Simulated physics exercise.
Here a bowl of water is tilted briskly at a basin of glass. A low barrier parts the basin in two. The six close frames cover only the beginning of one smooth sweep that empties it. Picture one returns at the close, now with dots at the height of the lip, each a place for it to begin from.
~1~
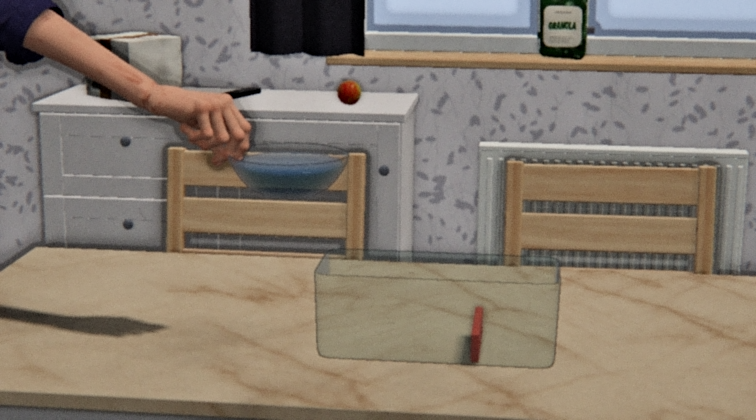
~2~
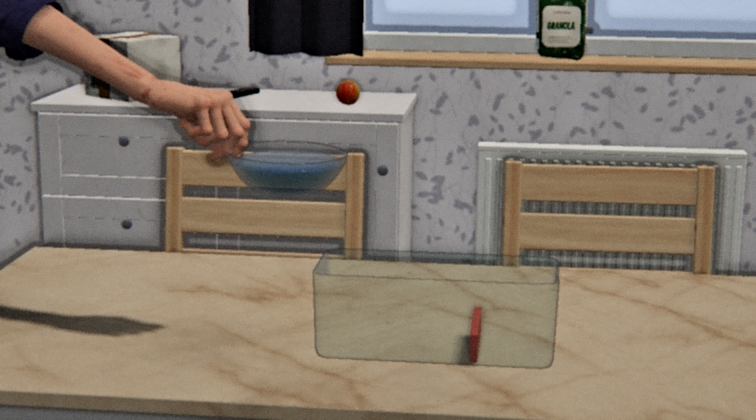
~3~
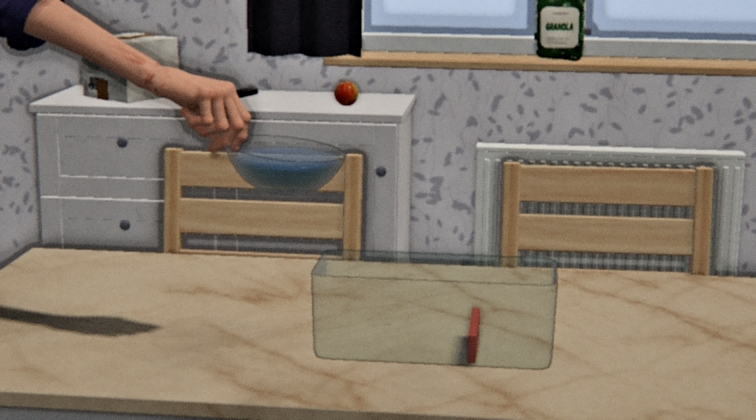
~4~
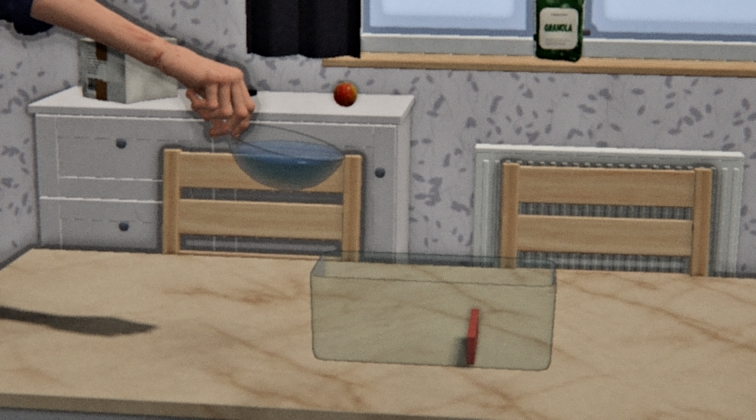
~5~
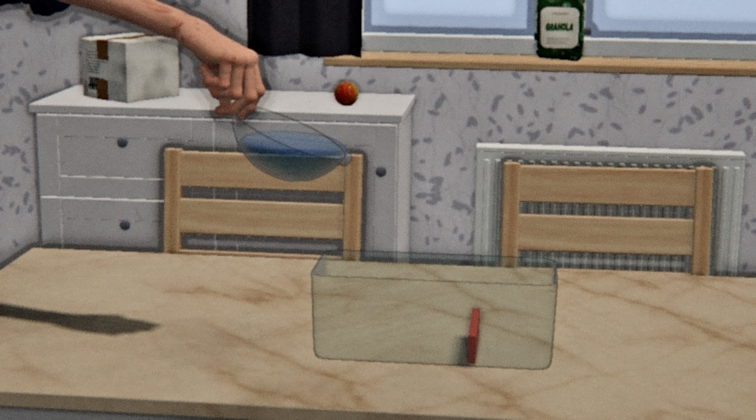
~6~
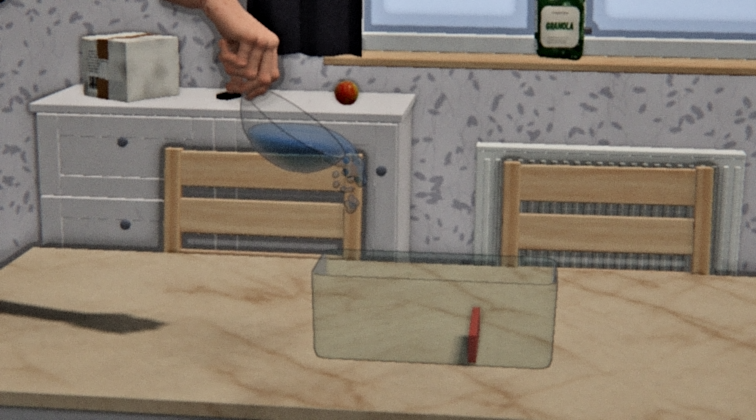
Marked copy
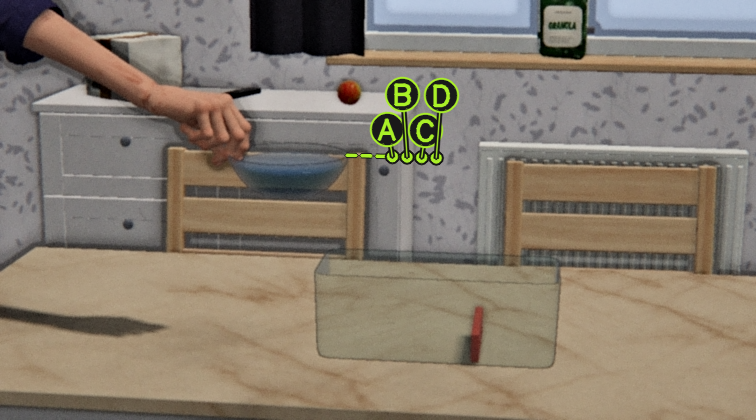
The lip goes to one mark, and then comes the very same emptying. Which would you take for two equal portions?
Best: A.
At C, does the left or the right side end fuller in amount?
The right one.
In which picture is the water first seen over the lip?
In picture 5.
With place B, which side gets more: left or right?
The right side.
In lime, A at (392, 156); B at (407, 157); C at (421, 157); D at (436, 158).
Choosing A, about 53 % ends left of the wall and 46 % right of it.
Choosing B, about 28 % ends left of the wall and 71 % right of it.
Choosing C, about 18 % ends left of the wall and 81 % right of it.
Choosing D, about 17 % ends left of the wall and 82 % right of it.
